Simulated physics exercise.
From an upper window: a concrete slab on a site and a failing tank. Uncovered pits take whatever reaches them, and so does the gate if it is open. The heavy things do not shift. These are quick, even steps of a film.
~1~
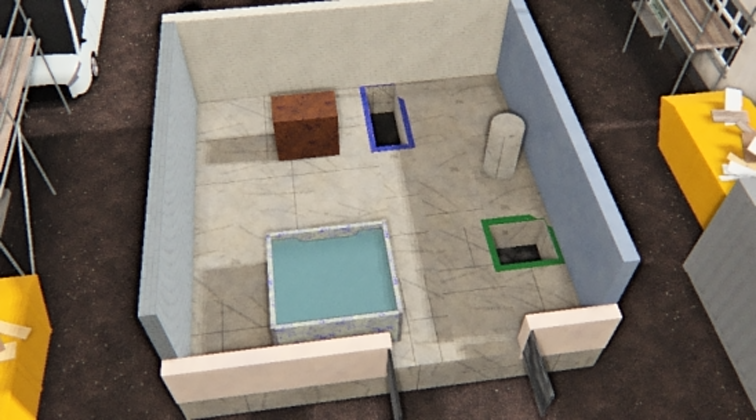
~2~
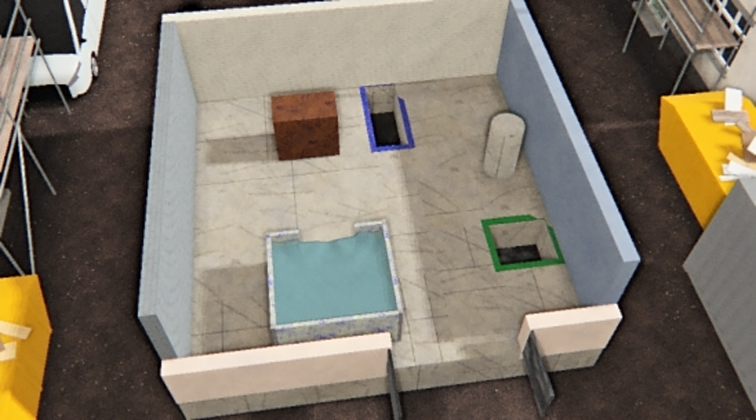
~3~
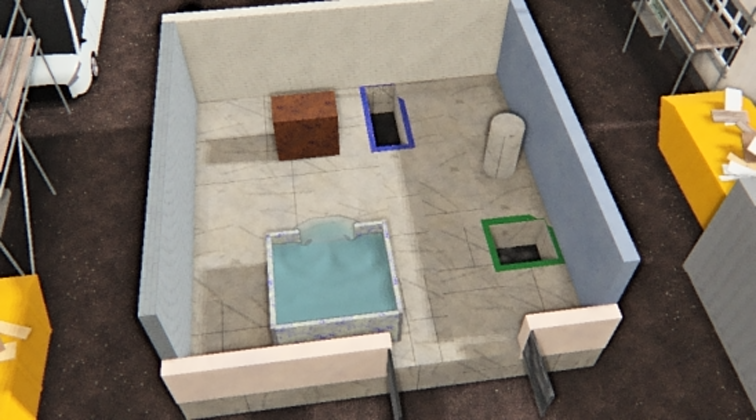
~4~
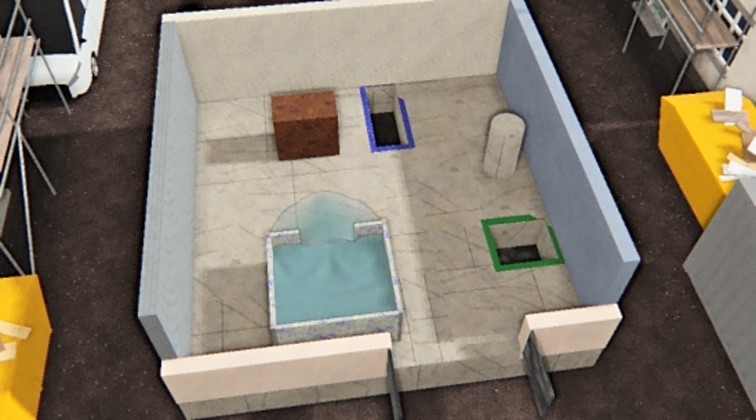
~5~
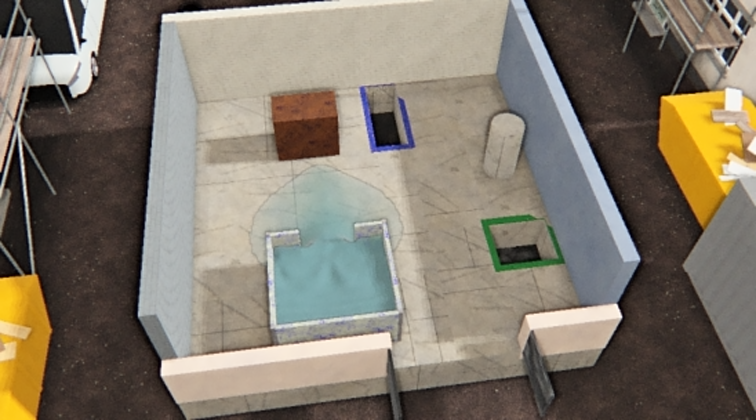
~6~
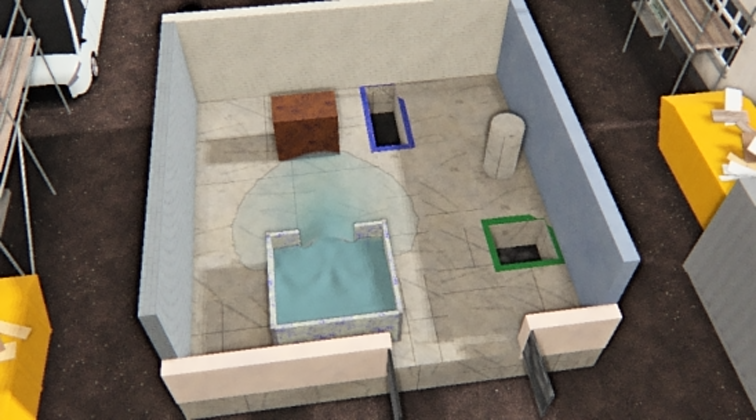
In the video, seen from above, still water fills a tank on a walled concrete slab, then pours through a gap in the tank's far side and spreads across the floor in a widening rounded sheet toward the reddish-brown block.
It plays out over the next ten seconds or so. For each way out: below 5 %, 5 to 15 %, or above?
In the end: The gate takes less than 5 %; the green pit takes less than 5 %; the blue pit takes more than 15 %.
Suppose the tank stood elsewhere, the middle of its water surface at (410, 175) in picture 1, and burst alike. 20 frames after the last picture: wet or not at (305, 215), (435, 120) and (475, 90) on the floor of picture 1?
One after the other: No water, flooded, awash.
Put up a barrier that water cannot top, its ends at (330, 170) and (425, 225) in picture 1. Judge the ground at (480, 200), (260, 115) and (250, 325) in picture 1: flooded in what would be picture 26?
As listed: Wet, flooded, clear.
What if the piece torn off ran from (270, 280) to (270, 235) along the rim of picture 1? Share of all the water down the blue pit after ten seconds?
Per cent: Blue 25.
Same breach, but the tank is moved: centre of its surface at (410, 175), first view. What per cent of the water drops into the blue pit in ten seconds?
Parts in a hundred: Blue 65.
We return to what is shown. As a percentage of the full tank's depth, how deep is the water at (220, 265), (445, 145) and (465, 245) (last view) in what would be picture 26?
About 2, 4 and 0 per cent.
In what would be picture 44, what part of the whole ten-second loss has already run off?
Close to 65 %.
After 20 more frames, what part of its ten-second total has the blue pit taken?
Close to 35 %.
A moment on, water covers 35 % of the floor; the gate 0 %, the green pit 0 %, the blue pit 2 %.
Next, water covers 45 % of the floor; the gate 0 %, the green pit 0 %, the blue pit 8 %.
Then, water covers 55 % of the floor; the gate 0 %, the green pit 0 %, the blue pit 15 %.
Later, water covers 70 % of the floor; the gate 0 %, the green pit 0 %, the blue pit 31 %.
In the end, water covers 75 % of the floor; the gate 0 %, the green pit 2 %, the blue pit 46 %.
